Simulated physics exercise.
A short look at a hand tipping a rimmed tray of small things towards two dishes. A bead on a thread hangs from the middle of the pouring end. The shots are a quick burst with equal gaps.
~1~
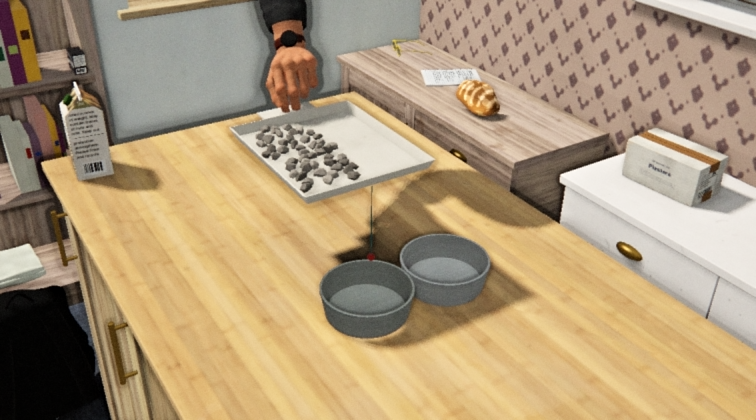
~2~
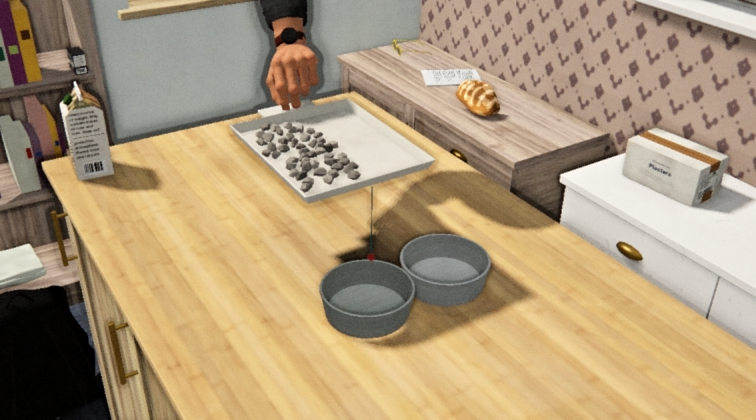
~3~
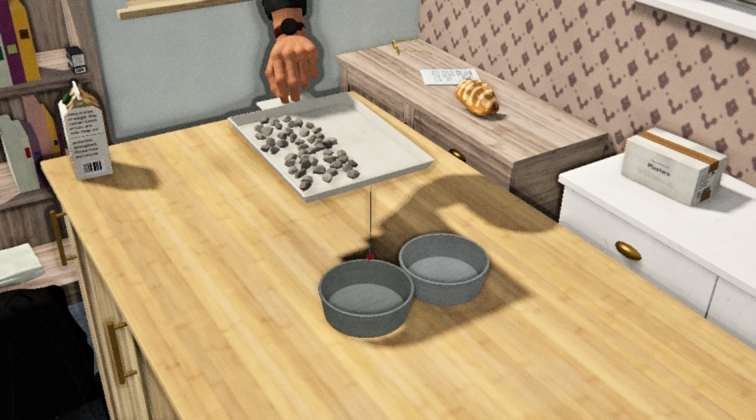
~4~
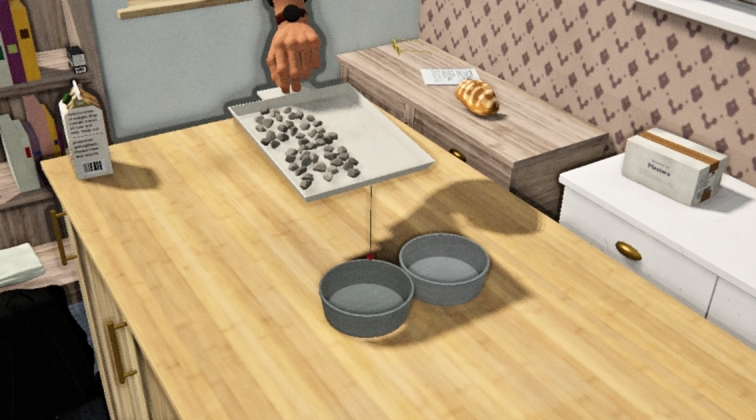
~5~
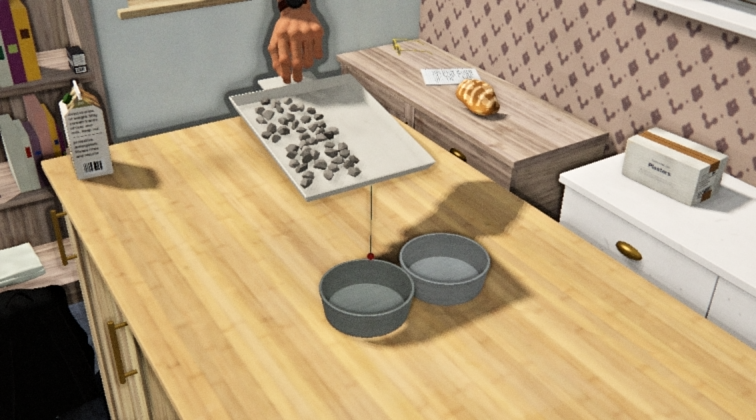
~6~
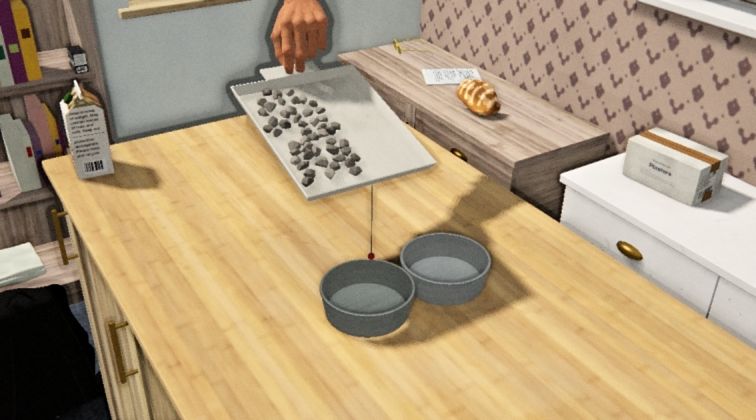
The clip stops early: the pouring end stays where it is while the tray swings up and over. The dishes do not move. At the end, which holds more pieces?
The left one ends fuller.
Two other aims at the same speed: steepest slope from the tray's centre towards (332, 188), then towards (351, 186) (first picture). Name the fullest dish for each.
One: Left. Two: The left one.
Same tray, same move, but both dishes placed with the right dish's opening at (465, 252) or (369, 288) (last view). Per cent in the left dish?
In turn 70 and 0 in a hundred.
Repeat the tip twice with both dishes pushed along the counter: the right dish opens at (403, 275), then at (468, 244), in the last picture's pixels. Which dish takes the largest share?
First the right-hand dish, then left.
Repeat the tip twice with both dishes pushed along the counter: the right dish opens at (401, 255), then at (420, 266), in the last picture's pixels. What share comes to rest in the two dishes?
Near 60 % and 90 %.
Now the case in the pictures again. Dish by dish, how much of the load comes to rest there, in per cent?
Left dish near 60 in a hundred; right dish near 30.
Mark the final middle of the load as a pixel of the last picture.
Roughly at (392, 304).
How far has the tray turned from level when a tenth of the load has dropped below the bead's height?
Near 70 degrees.
Soon, tray tipped steeply; most on the tray; a small part in the air.
A while on, tray tipped past a quarter turn; about half in the left dish; about a quarter in the right dish; a small part outside both; about a quarter in the air.
Towards the end, tray tipped past a quarter turn; about two thirds in the left dish; about a quarter in the right dish; a small part outside both.
Finally, tray tipped past a quarter turn; about two thirds in the left dish; about a quarter in the right dish; a small part outside both.
